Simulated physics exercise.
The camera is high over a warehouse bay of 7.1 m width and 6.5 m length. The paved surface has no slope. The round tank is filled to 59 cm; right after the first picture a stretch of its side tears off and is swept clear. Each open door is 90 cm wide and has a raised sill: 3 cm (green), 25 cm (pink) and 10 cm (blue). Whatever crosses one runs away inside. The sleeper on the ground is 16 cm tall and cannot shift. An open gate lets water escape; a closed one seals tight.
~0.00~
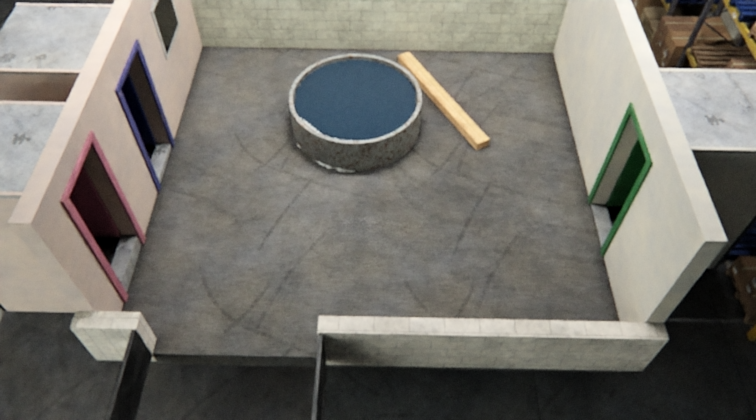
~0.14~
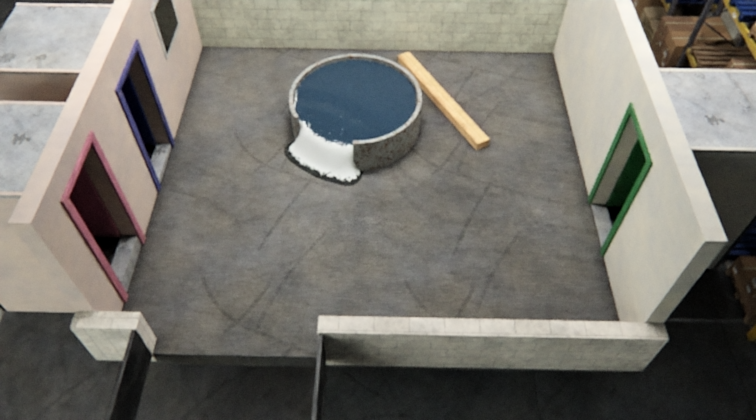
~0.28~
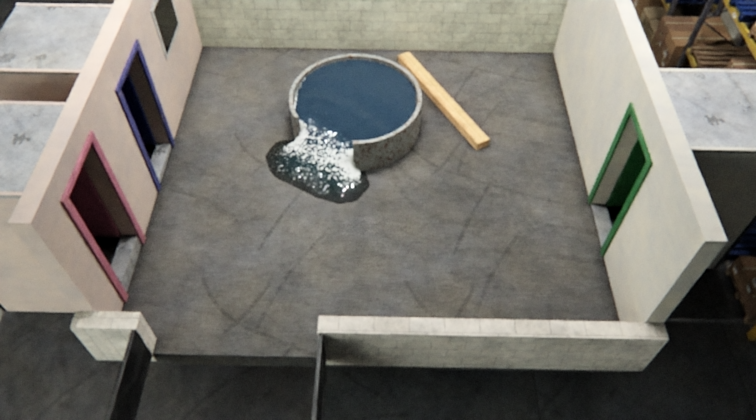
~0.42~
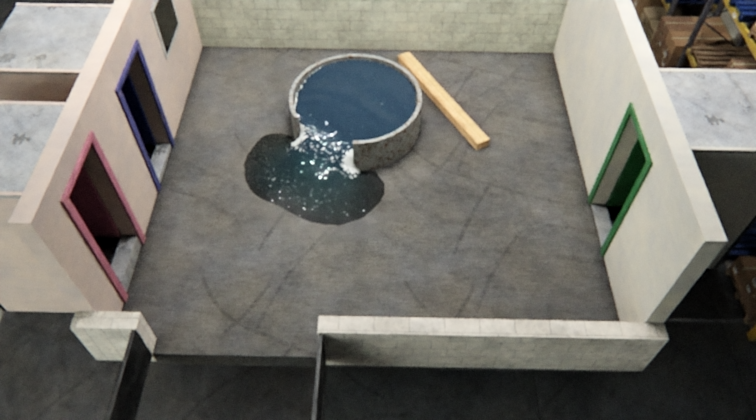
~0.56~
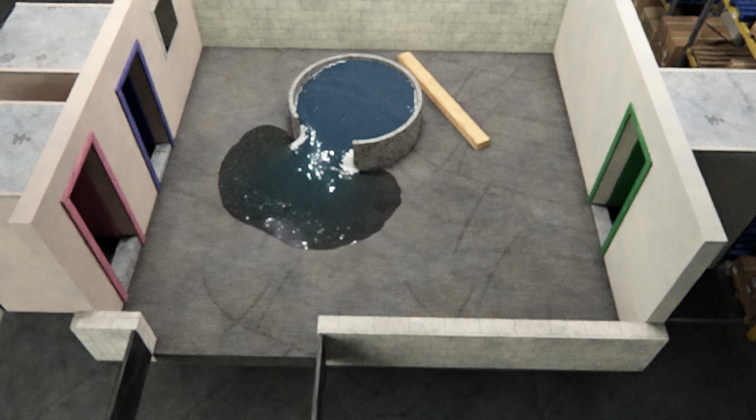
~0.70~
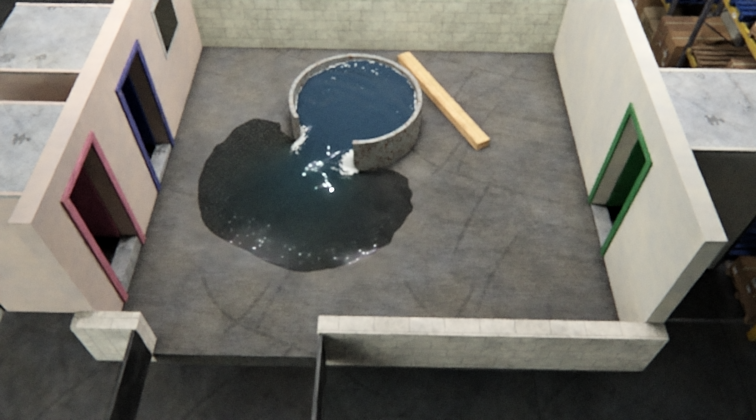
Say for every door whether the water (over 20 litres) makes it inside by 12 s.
Door by door: At the green door it does not reach the limit; at the pink door it does not reach the limit; at the blue door it keeps below the limit.
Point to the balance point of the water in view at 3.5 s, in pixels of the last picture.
At about (298, 190).
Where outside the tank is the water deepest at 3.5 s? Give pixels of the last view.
At about (115, 336).
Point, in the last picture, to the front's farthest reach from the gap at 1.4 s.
Near (154, 337).
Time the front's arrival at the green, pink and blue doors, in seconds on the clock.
Green 6.0 s, pink 1.2 s, blue 1.1 s.
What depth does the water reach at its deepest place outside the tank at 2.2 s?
Roughly 34 cm.
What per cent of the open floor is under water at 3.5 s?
Near 40 per cent is wet.
After 1.4 s water covers 30 % of the floor and is deepest (26 cm) near (315, 166); green door not reached, pink door 9 cm at the sill, 0 L in, blue door 7 cm at the sill, 0 L in.
After 2.2 s water covers 35 % of the floor and is deepest (34 cm) near (118, 325); green door not reached, pink door 18 cm at the sill, 0 L in, blue door 11 cm at the sill, 1 L in.
After 3.5 s water covers 40 % of the floor and is deepest (22 cm) near (115, 336); green door not reached, pink door 18 cm at the sill, 0 L in, blue door 7 cm at the sill, 5 L in.
After 7.0 s water covers 50 % of the floor and is deepest (8 cm) near (118, 325); green door 2 cm at the sill, 0 L in, pink door 8 cm at the sill, 0 L in, blue door 5 cm at the sill, 5 L in.
After 12.0 s water covers 75 % of the floor and is deepest (4 cm) near (115, 336); green door 2 cm at the sill, 0 L in, pink door 4 cm at the sill, 0 L in, blue door 3 cm at the sill, 5 L in.
